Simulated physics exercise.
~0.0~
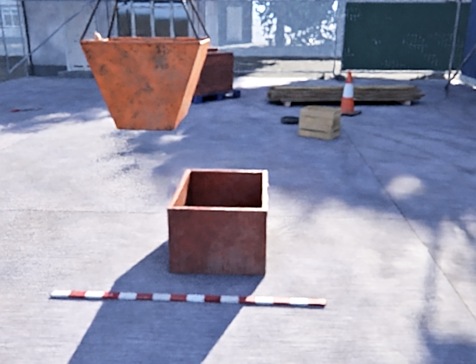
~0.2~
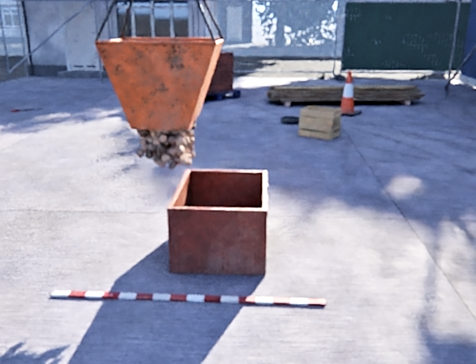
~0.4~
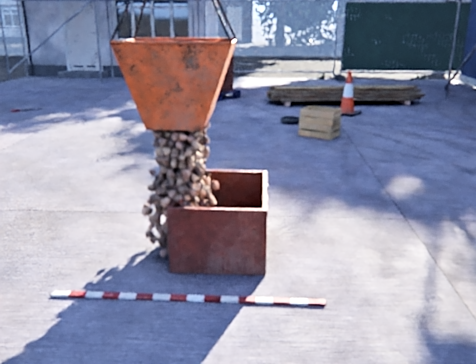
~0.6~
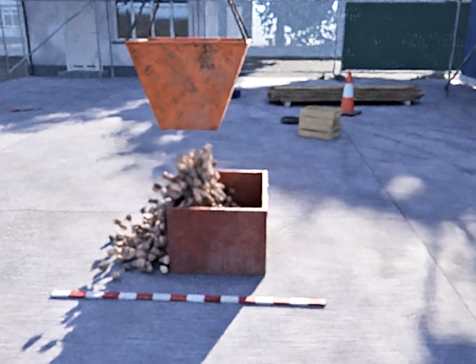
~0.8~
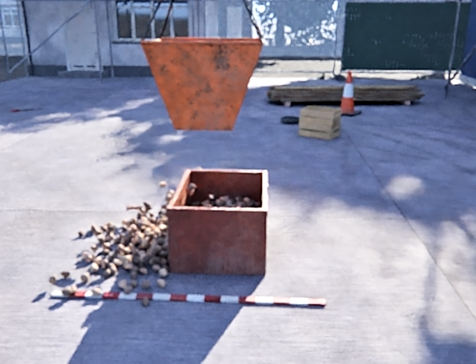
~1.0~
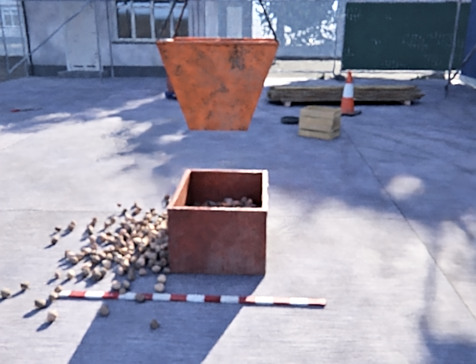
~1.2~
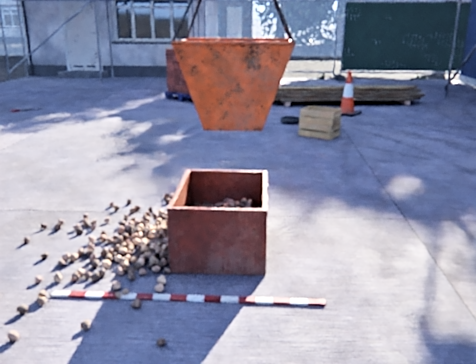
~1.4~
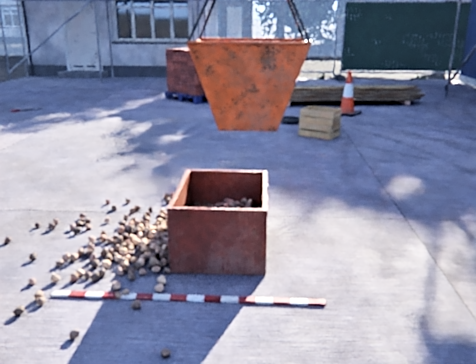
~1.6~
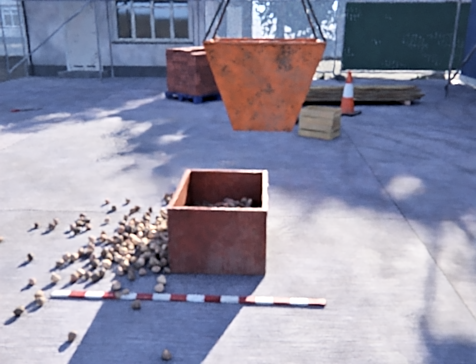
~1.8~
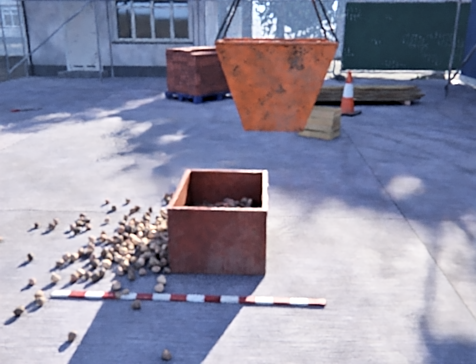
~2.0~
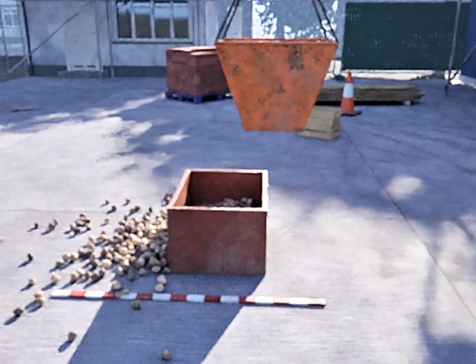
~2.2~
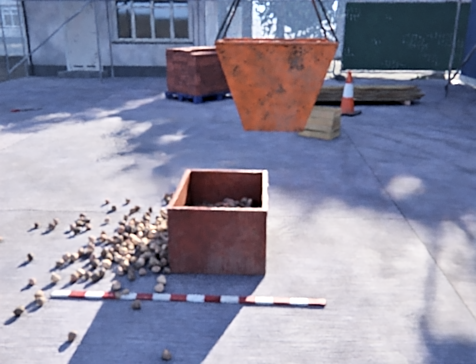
An orange crane skip hangs above a concrete yard and glides steadily to the right, toward a rusty open bin standing behind a red and white striped pole. Its bottom opens and brown, rounded stones begin to pour out. The falling stream strikes the bin's left edge, so many stones drop inside while others pile up against its left side. The emptied skip keeps moving right as the spilled stones tumble and scatter leftward, some rolling past the pole. Finally the skip stops to the right of the bin, with stones resting inside it and a loose heap lying still on its left.
